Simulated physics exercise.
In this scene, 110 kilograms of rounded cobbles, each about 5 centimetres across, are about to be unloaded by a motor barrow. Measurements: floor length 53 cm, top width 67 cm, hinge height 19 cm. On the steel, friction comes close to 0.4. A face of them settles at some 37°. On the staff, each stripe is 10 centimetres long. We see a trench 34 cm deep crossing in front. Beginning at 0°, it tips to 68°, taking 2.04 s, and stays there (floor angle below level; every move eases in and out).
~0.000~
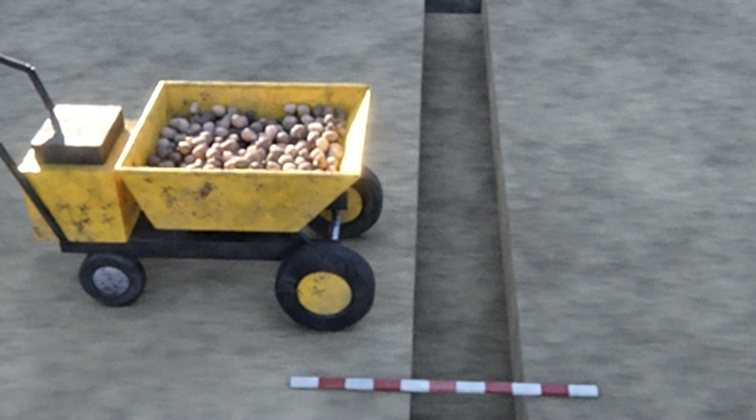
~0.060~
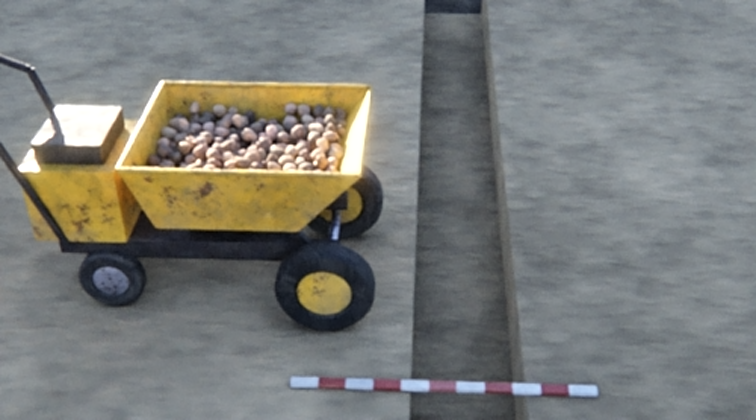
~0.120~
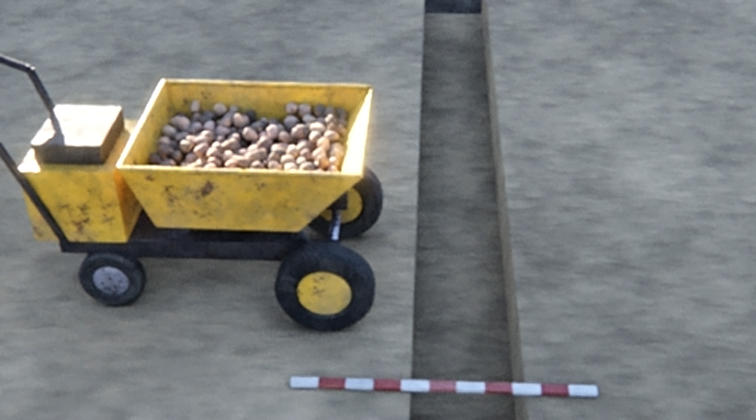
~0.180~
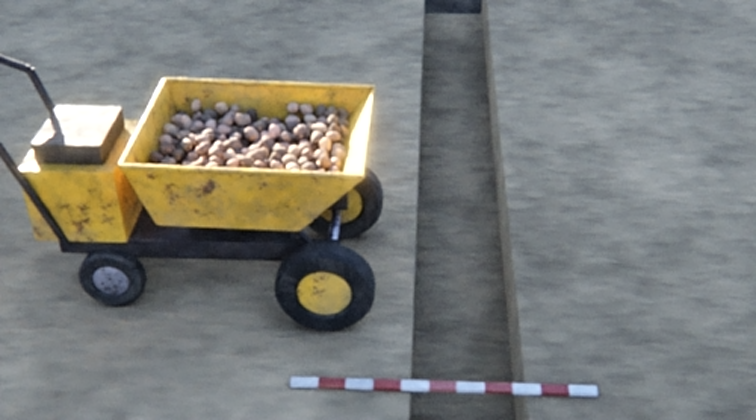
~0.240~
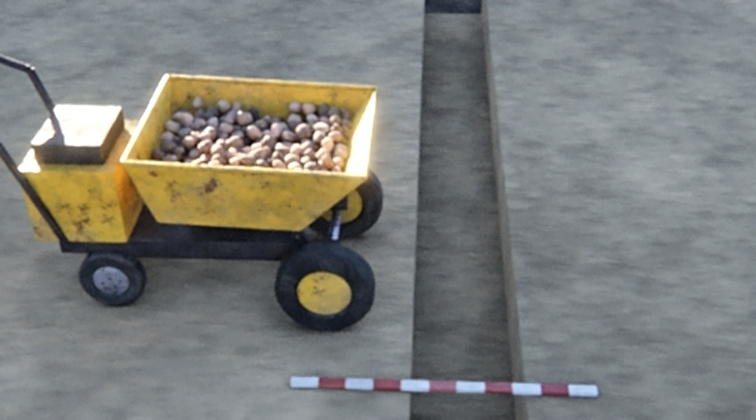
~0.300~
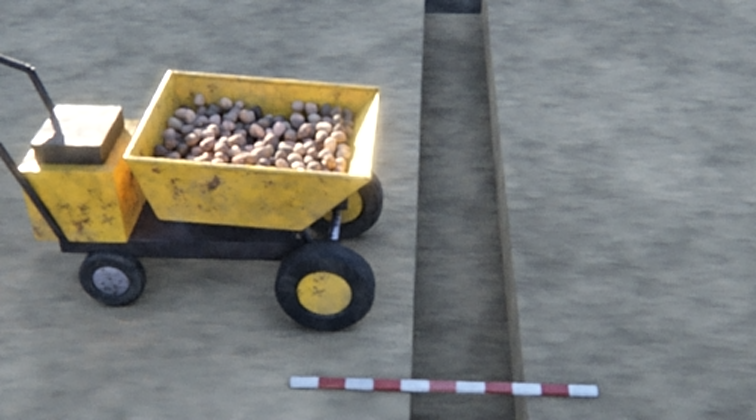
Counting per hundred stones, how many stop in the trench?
Some 64.
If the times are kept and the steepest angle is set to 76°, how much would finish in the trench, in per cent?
Then about 65 per cent.
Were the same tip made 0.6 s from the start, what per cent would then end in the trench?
Trench share: Approx. 40%.
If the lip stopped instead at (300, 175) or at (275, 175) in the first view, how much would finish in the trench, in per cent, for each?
Around 100 and then 100 percent.
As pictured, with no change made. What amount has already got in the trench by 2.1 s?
About 30 per cent by then.
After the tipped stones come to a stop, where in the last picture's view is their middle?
Somewhere around (496, 325) in the last picture.
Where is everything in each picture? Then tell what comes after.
In the first frame, lip at (359, 176), floor tilted 0°, highest stones at (310, 125).
In the second frame, lip at (360, 176), floor tilted 0°, highest stones at (310, 125); the stones move at 0.0 m/s on average.
In the third frame, lip at (361, 176), floor tilted 1°, highest stones at (311, 125); the stones move at 0.1 m/s on average.
In the fourth frame, lip at (363, 177), floor tilted 1°, highest stones at (300, 126); the stones move at 0.1 m/s on average.
In the fifth frame, the skip is at 3°, its lip at (366, 178); the top of the load is at (271, 124); the stones move at 0.2 m/s on average.
In the sixth frame, the skip is at 4°, its lip at (370, 179); the top of the load is at (209, 118); the stones move at 0.2 m/s on average.
After 1.5 s the floor is at 57°; 100 % in the skip; the foremost stones are at (457, 202).
After 2.1 s the floor is at 68°; 52 % in the skip, 29 % in the trench, 19 % past the trench; the foremost stones are at (597, 268).
After 2.5 s the floor is at 68°; 22 % in the skip, 43 % in the trench, 35 % past the trench; the foremost stones are at (649, 272).
After 4.4 s the floor is at 68°; 0 % in the skip, 64 % in the trench, 36 % past the trench; the foremost stones are at (665, 283).
